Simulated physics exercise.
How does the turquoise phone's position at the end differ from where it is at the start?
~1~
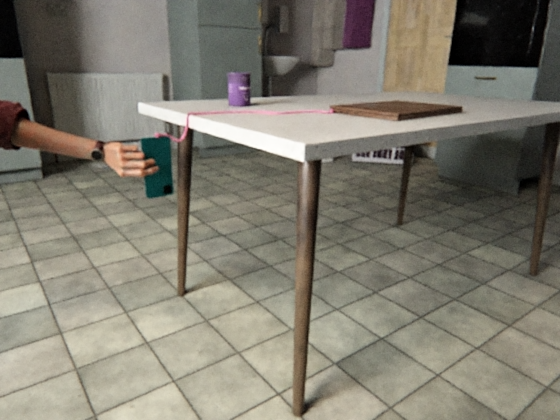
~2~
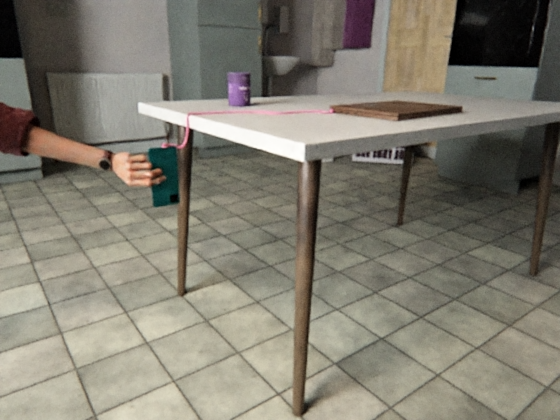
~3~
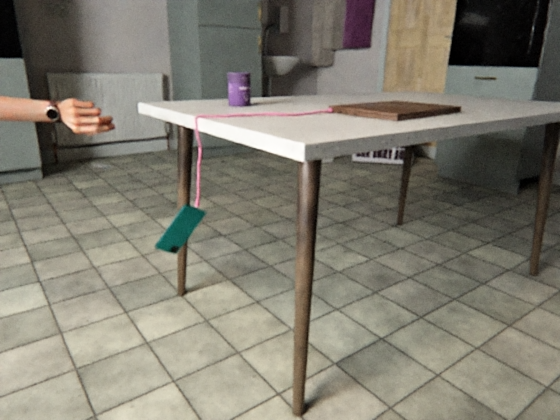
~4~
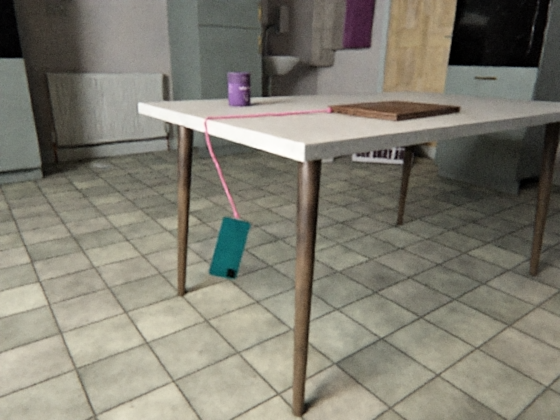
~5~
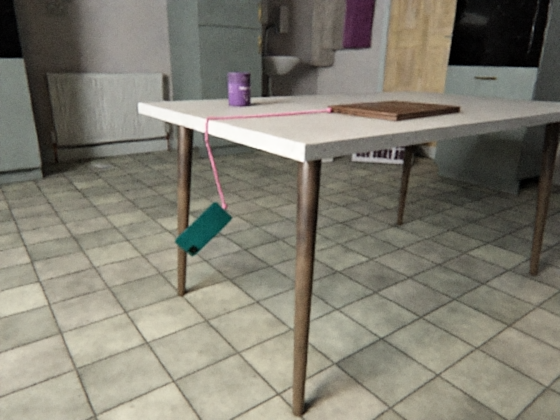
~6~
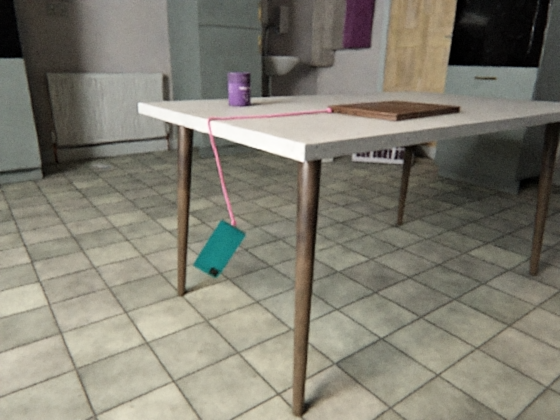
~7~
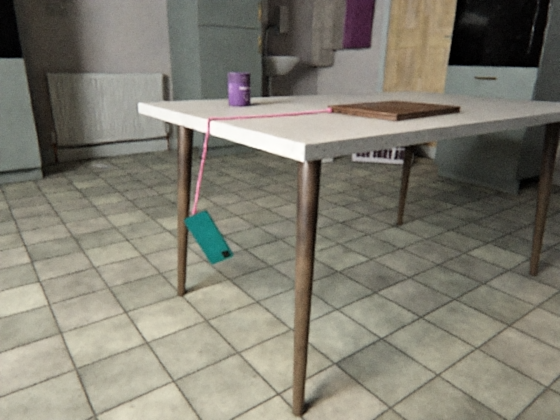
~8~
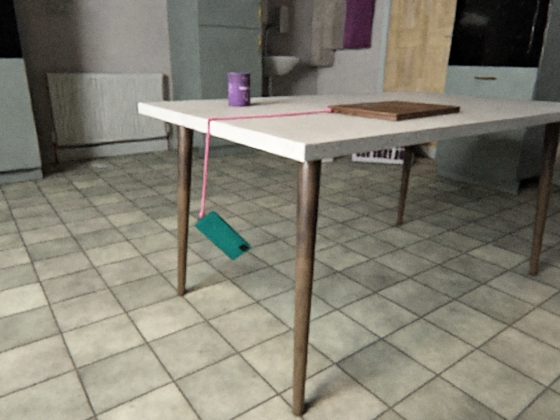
At the start it is in the hand, just beyond the left end of the table and close to the height of the tabletop. At the end it hangs from the string lower down and farther to the right, below the table's edge.
A turquoise phone is held by a hand just past the left end of a white table, tied to a pink string that runs across the tabletop to a flat brown object. The hand lowers it slightly, then lets go and draws back out of view to the left. The phone drops until the string holds it, swings to the right beneath the edge, then sways back and forth, tilting and turning. It ends up dangling above the tiled floor, while the brown object and the purple cup stay in place on the table.
